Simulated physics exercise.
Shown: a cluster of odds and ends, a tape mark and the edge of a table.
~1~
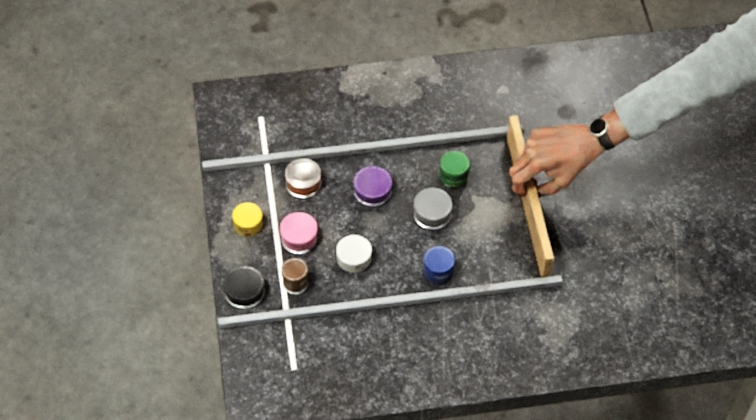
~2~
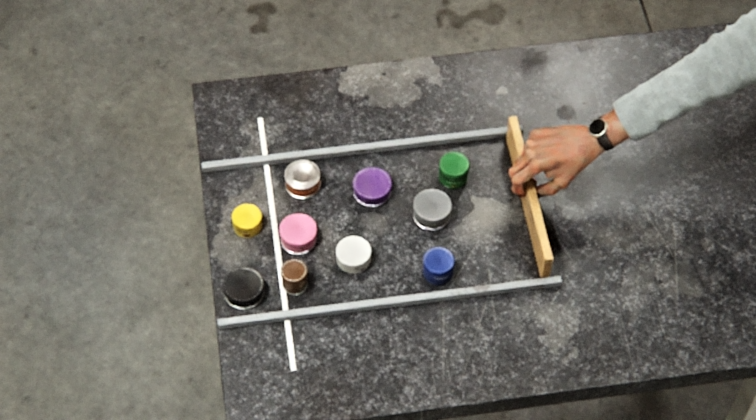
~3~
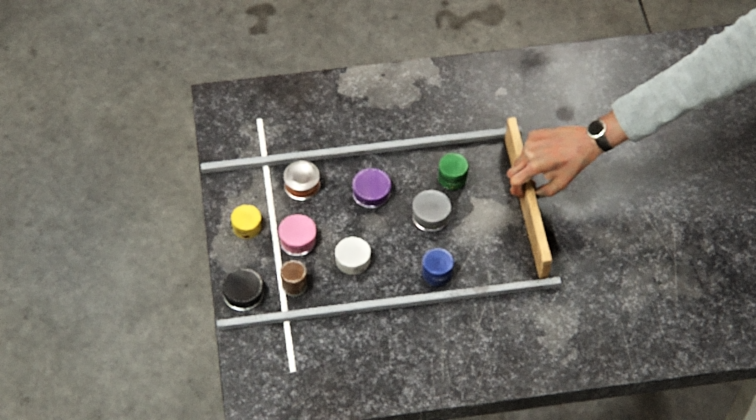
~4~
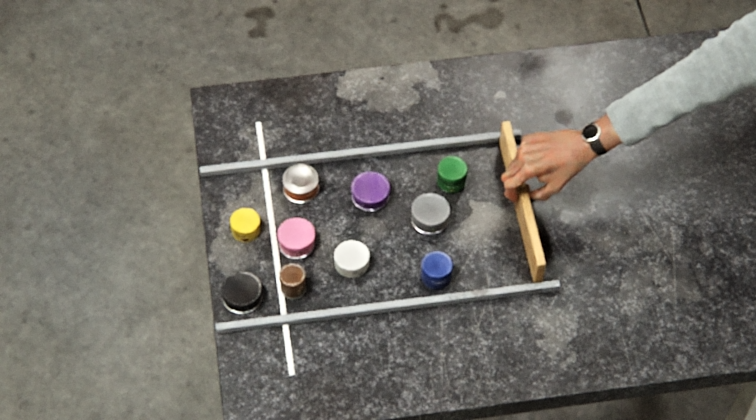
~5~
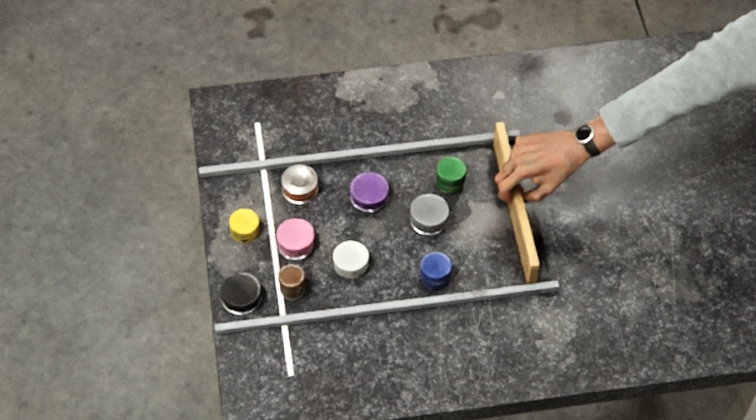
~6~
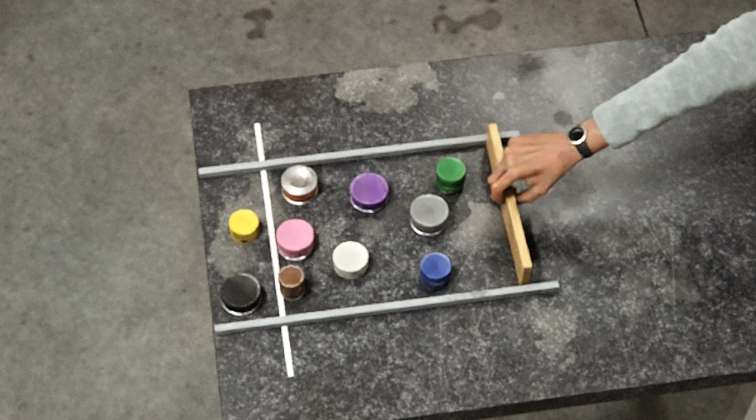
A hand wearing a dark watch slides a wooden board slightly left along a speckled table, between two grey rails, towards a group of colourful tubs and tins, which stay in place around a white tape line.
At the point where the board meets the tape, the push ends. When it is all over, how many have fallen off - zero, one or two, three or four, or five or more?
I predict the table will shed one or two pieces.
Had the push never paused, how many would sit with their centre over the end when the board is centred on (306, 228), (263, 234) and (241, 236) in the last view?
0, 2 and 5.
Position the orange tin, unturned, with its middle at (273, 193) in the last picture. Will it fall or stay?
Result for the orange tin: It holds firm.
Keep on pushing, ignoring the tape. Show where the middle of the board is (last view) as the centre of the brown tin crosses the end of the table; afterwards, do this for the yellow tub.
About (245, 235), and about (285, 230) for the other.
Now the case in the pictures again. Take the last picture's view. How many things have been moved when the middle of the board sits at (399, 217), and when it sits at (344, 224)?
Up to then 4, and up to the other point 7.
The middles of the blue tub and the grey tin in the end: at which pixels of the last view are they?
The first near (266, 299), the second near (254, 241).
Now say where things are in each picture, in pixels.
Black pot (244, 287); yellow tub (248, 220); brown tin (295, 276); board (529, 195); tape (277, 236), in the first frame.
Yellow tub (247, 221); white tub (354, 255), in the second frame.
Brown tin (294, 279); green tub (453, 172), in the third frame.
Black pot (242, 292); pink tin (297, 238), in the fourth frame.
Yellow tub (244, 226); board (515, 202), in the fifth frame.
Black pot (241, 294); yellow tub (244, 227); brown tin (291, 283); board (508, 203); tape (273, 243), in the sixth frame.
Early on, none off yet; black pot at rest near (241, 294); yellow tub at rest near (244, 227); brown tin at rest near (291, 283).
Finally, the number that fall off is one or two; lost, yellow tub and black pot.
